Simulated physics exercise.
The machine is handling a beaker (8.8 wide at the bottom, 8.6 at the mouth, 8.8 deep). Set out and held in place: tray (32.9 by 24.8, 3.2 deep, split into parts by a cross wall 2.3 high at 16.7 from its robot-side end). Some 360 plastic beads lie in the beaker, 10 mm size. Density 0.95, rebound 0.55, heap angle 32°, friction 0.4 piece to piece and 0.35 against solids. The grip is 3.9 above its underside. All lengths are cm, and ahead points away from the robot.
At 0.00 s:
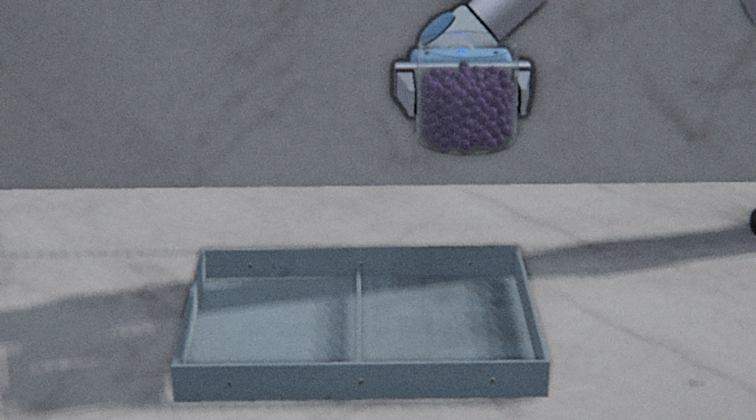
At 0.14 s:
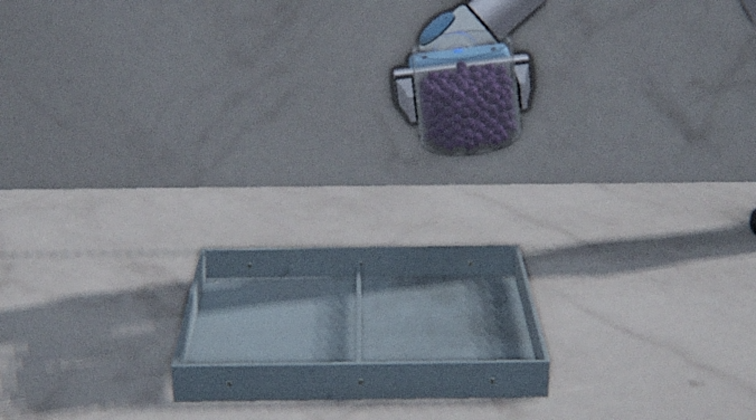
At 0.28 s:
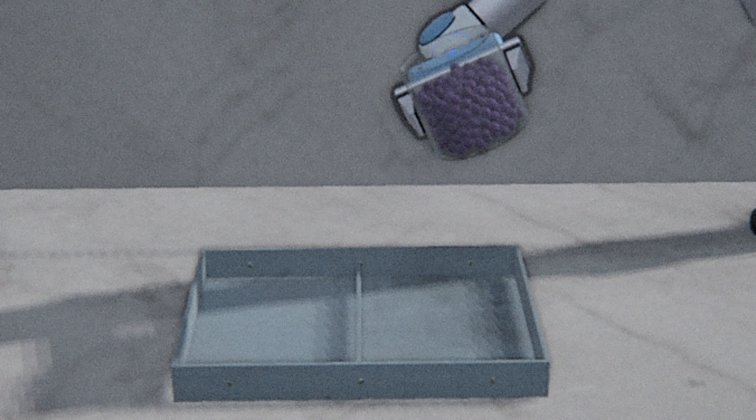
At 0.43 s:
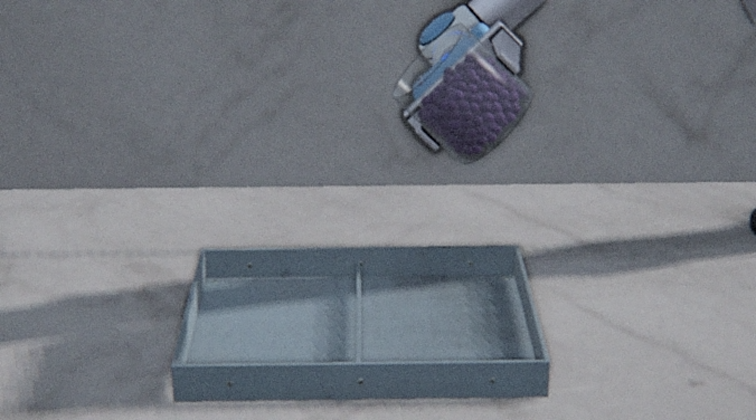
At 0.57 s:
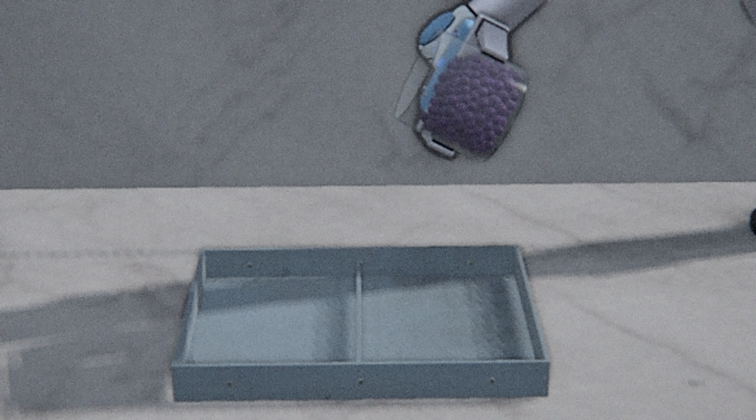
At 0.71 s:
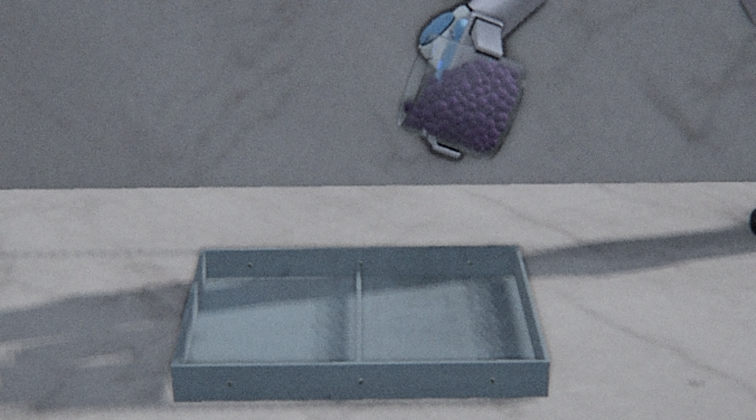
The footage shows a robotic gripper holding a clear container of small purple beads above a blue-grey divided tray, first upright, then steadily tilting it steeply to one side while the beads shift inside and the tray stays still.
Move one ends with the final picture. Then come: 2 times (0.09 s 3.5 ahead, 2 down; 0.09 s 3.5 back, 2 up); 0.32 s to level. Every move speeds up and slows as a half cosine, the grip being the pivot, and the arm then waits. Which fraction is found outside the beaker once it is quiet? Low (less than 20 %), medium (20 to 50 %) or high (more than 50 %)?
Answer: Medium; 20 to 50 % of the plastic beads finish outside the beaker.
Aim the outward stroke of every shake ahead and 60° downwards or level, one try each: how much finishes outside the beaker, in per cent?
About 15 and 55 per cent.
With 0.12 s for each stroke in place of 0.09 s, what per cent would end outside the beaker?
Then about 20 per cent.
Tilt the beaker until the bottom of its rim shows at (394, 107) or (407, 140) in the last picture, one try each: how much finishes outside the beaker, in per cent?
About 15 and 60 per cent.
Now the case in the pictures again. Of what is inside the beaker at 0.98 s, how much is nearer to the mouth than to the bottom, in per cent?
Some 40 per cent.
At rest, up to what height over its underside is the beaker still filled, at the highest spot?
Roughly 6.5 cm.
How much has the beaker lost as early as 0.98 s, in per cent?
Near 15 per cent so far.
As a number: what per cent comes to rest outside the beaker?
About 30 per cent.
After 0.98 s, tilted 69° forward, highest piece 25 above the table; 317 in the beaker, 3 in the far-side part, 43 in flight or on a rim.
After 1.25 s, tilted 26° forward, highest piece 27 above the table; 259 in the beaker, 69 in the far-side part, 6 in the robot-side part, 4 on the table or floor, 25 in flight or on a rim.
After 1.59 s, level, highest piece 26 above the table; 259 in the beaker, 82 in the far-side part, 11 in the robot-side part, 10 on the table or floor, 1 in flight or on a rim.
After 2.64 s, level, highest piece 26 above the table; 259 in the beaker, 83 in the far-side part, 11 in the robot-side part, 10 on the table or floor.
In the end, 259 in the beaker, 83 in the far-side part, 11 in the robot-side part, 10 on the table or floor. That is 29 % outside the beaker.
